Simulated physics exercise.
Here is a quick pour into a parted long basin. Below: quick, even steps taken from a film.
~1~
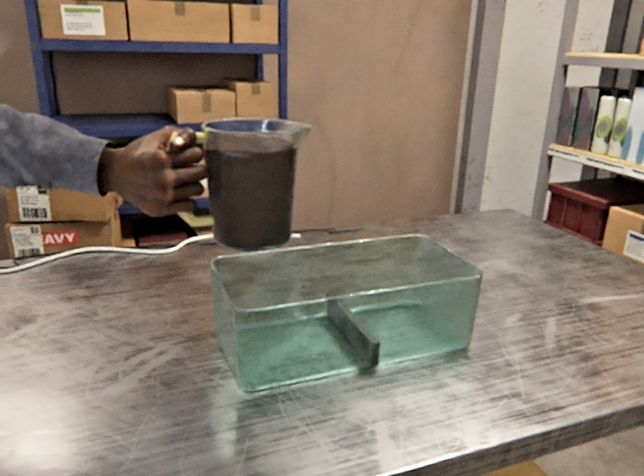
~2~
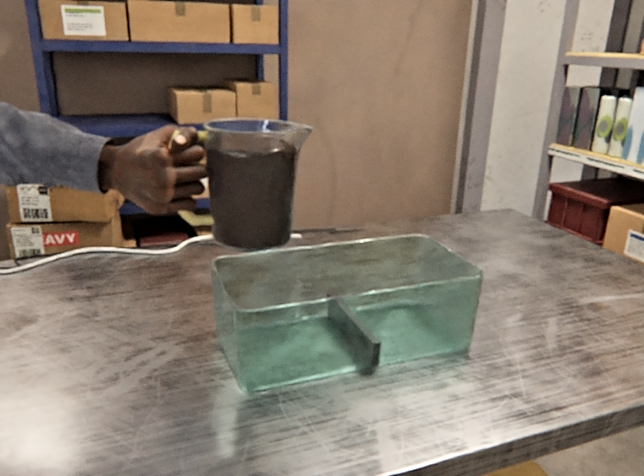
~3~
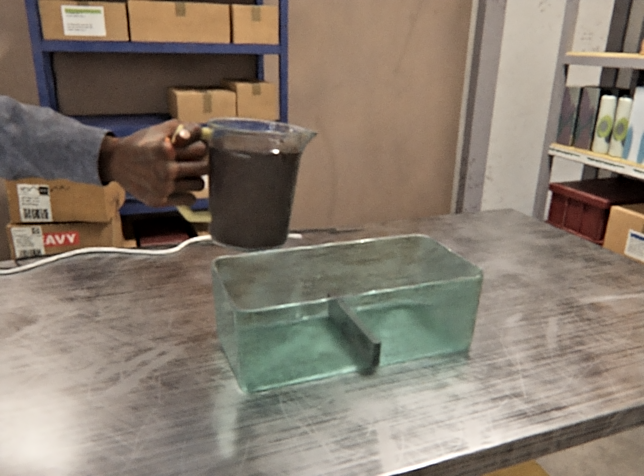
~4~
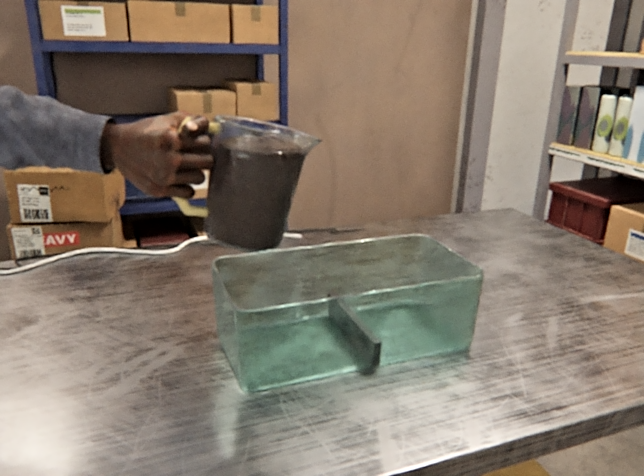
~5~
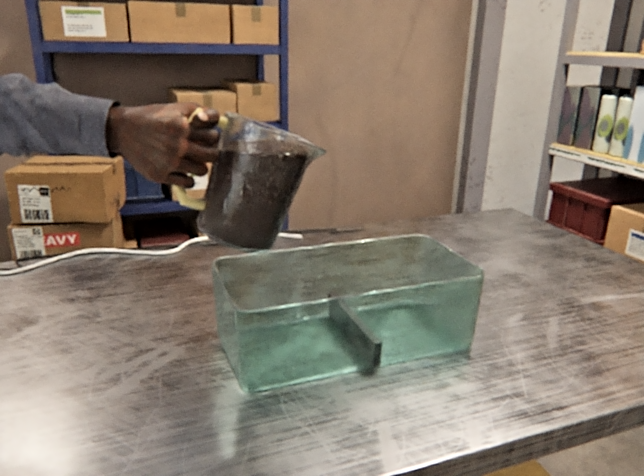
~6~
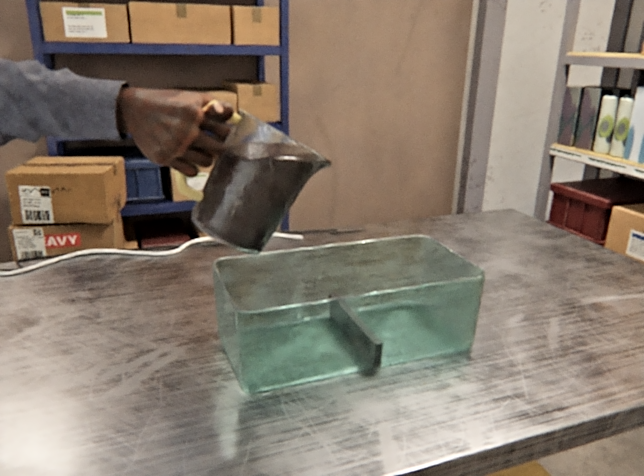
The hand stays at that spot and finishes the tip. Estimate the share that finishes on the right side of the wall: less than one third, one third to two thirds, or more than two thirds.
The centre band.
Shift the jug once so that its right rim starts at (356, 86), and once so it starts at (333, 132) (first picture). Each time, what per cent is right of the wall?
Near 85 per cent for the first start, near 75 per cent for the second.
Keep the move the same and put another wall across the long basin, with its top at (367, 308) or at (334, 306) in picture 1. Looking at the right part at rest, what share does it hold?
Note - case one near 15 %, case two near 80 %.
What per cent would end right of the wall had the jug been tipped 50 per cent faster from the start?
About 40 per cent.
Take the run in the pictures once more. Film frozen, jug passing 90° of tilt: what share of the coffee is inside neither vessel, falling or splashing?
It comes to 20 per cent or so.
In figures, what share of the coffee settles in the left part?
That works out to roughly 50 percent.
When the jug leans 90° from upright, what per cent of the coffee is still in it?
Around 65 percent remains.
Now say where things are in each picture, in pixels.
In the first picture, it leans 0°; its right rim is at (311, 125); the coffee meets the walls at (206, 145) and (293, 141); the long basin's rim runs from (221, 284) to (452, 253); the wall's top is at (351, 316).
In the second picture, it leans 1°; its right rim is at (313, 127); the coffee meets the walls at (208, 144) and (295, 142).
In the third picture, it leans 5°; its right rim is at (317, 131); the coffee meets the walls at (210, 142) and (298, 144).
In the fourth picture, it leans 12°; its right rim is at (321, 139); the coffee meets the walls at (214, 144) and (303, 146).
In the fifth picture, it leans 21°; its right rim is at (326, 150); the coffee meets the walls at (215, 157) and (313, 148).
In the sixth picture, it leans 31°; its right rim is at (330, 164); the coffee meets the walls at (213, 172) and (326, 158).
A moment on, the jug is tipped on its side and 63 per cent is still to pour, 2 is left of the wall and 17 right of it.
Next, the jug is tipped right over and 16 per cent is still to pour, 31 is left of the wall and 42 right of it.
Then the jug is tipped right over and 1 per cent is still to pour, 48 is left of the wall and 48 right of it.
Later the jug is tipped right over and 0 per cent is still to pour, 50 is left of the wall and 49 right of it.
Finally, 50 per cent lies left of the wall, 49 right of it and 1 outside.
